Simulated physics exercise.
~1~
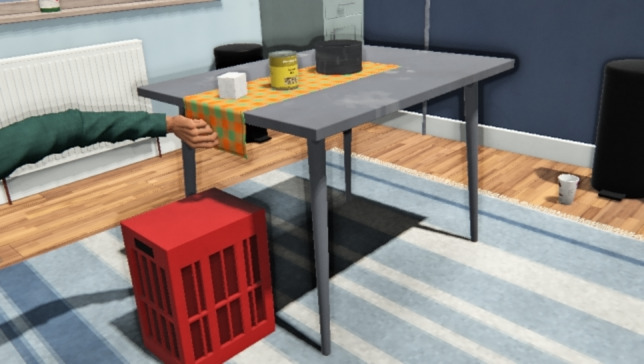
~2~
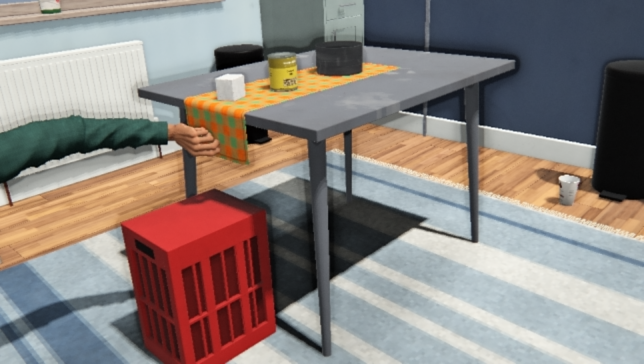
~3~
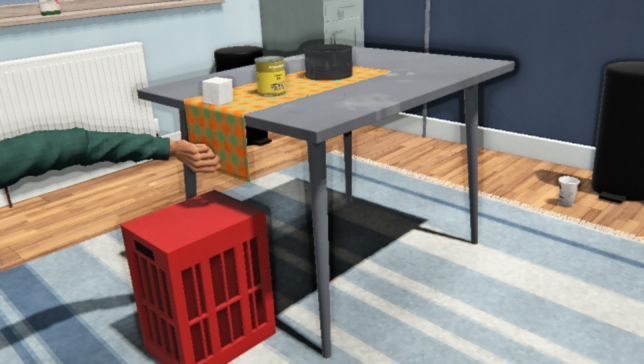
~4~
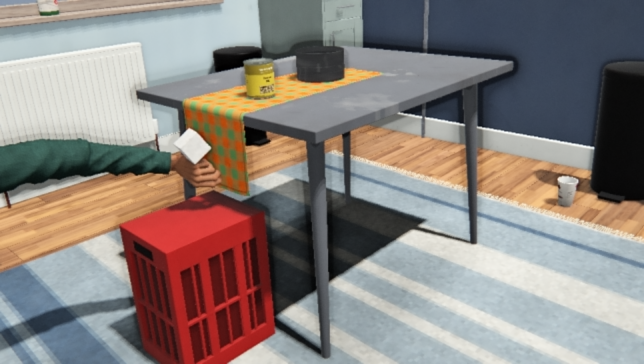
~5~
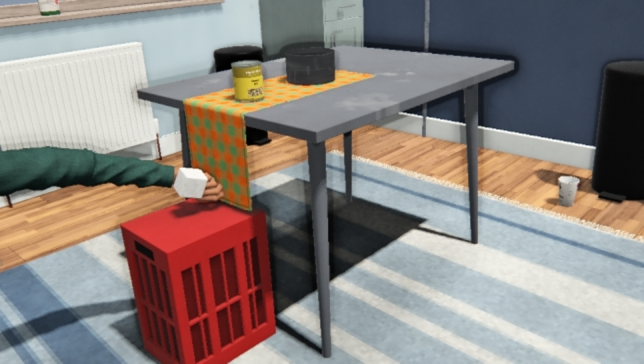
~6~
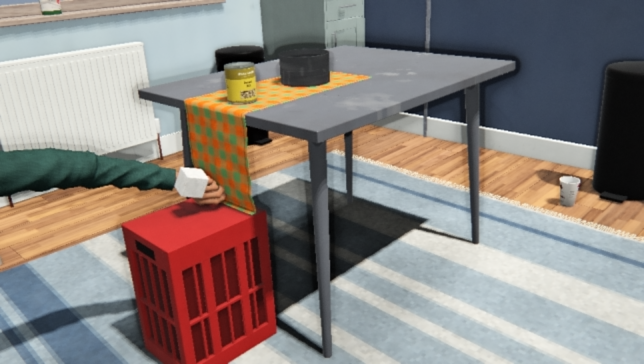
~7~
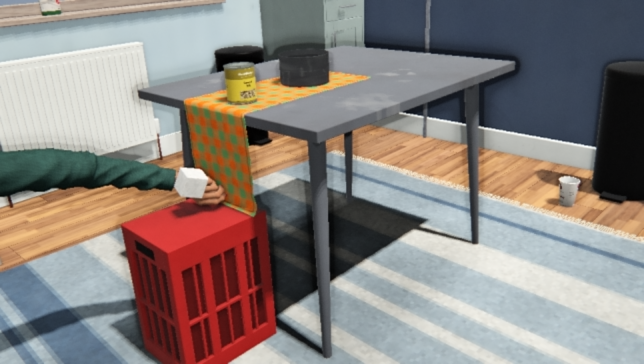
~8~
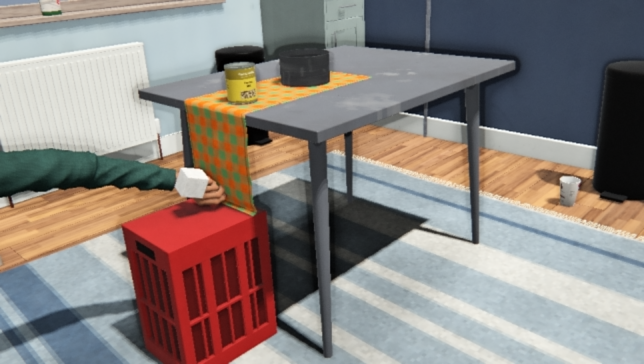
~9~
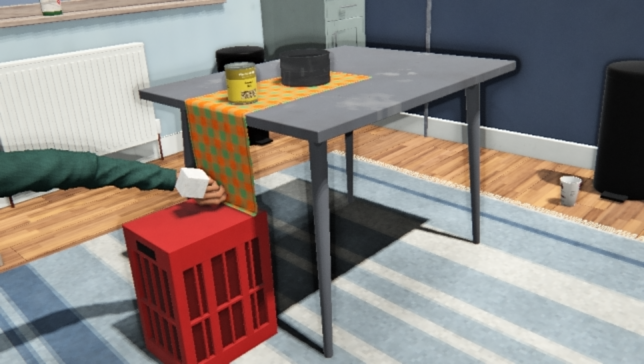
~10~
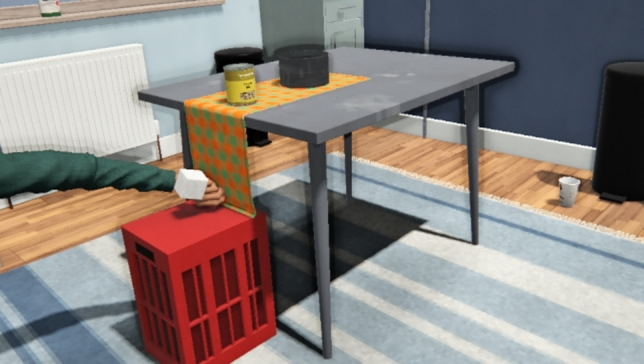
Orange patterned cloth being drawn down by a hand to a red crate, tin and pot riding along, white block tipping off.
